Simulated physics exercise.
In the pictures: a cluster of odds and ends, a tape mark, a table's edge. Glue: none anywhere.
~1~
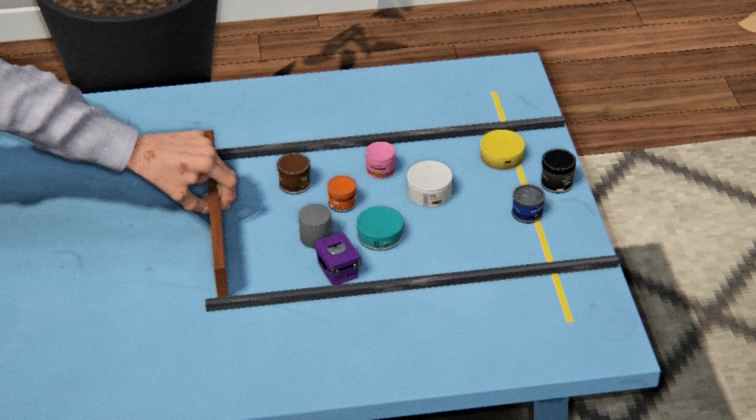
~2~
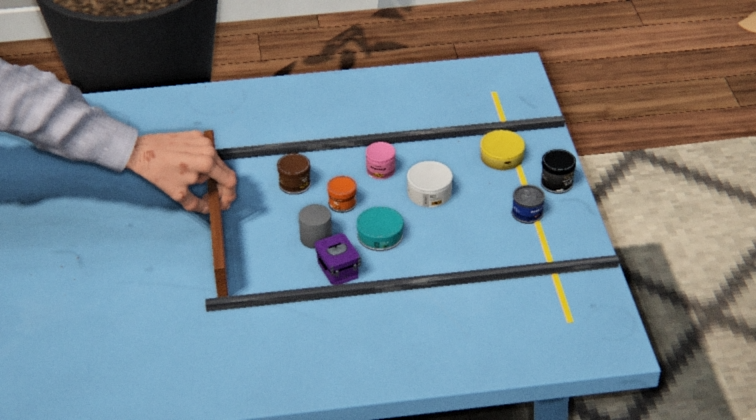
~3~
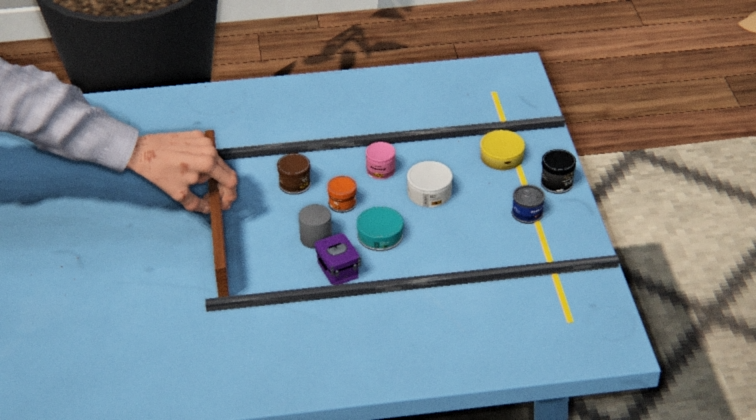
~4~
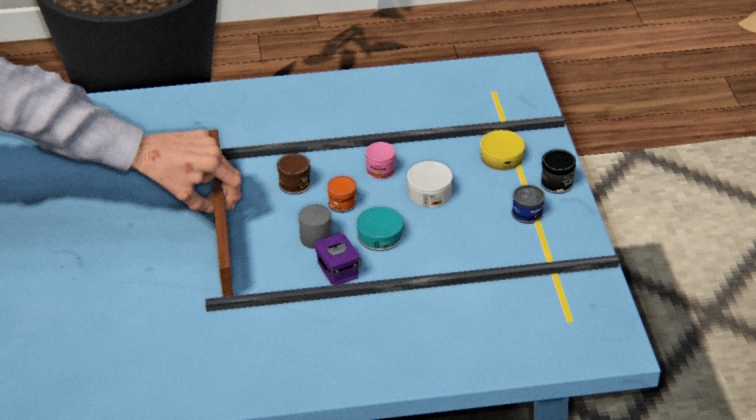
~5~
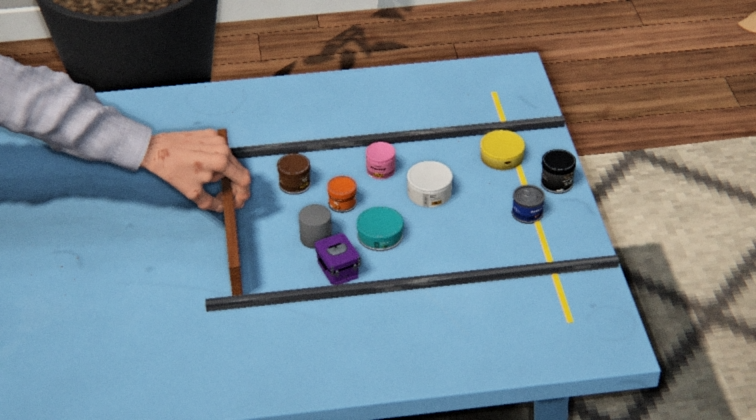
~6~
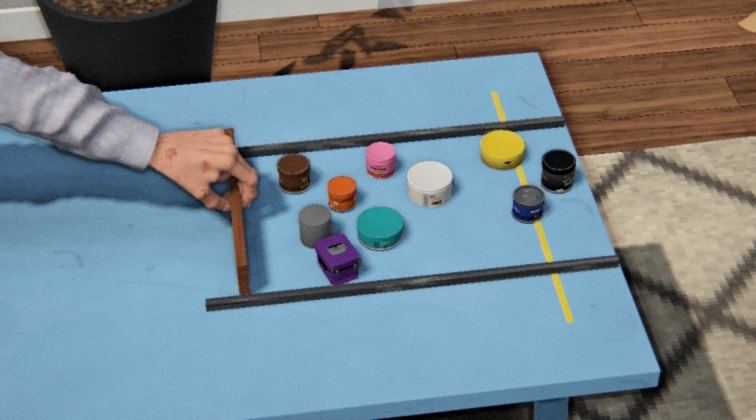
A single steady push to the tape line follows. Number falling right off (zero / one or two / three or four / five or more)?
Count off: One, maybe two.
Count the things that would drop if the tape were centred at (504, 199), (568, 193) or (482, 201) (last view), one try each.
Try by try, 0, 5 and 0.
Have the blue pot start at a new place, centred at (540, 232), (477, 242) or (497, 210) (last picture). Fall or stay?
Lab note - blue pot, per position: Is safe; is safe; is safe.
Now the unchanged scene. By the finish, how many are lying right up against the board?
Total: 5.
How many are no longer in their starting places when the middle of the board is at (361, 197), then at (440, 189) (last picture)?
The number moved is 6 and then 7.
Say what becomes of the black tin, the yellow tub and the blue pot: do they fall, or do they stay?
The black tin goes down, the yellow tub stays put, the blue pot stays put.
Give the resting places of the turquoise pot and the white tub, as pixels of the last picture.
You'll see the turquoise pot at (588, 218), with the white tub at (570, 164).
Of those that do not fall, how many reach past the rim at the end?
Things overhanging at the end: 3.
Soon after, none off yet; black tin at rest near (558, 171); blue pot at rest near (528, 204); yellow tub at rest near (502, 151).
In the end, the number that fall off is one or two; gone, black tin.
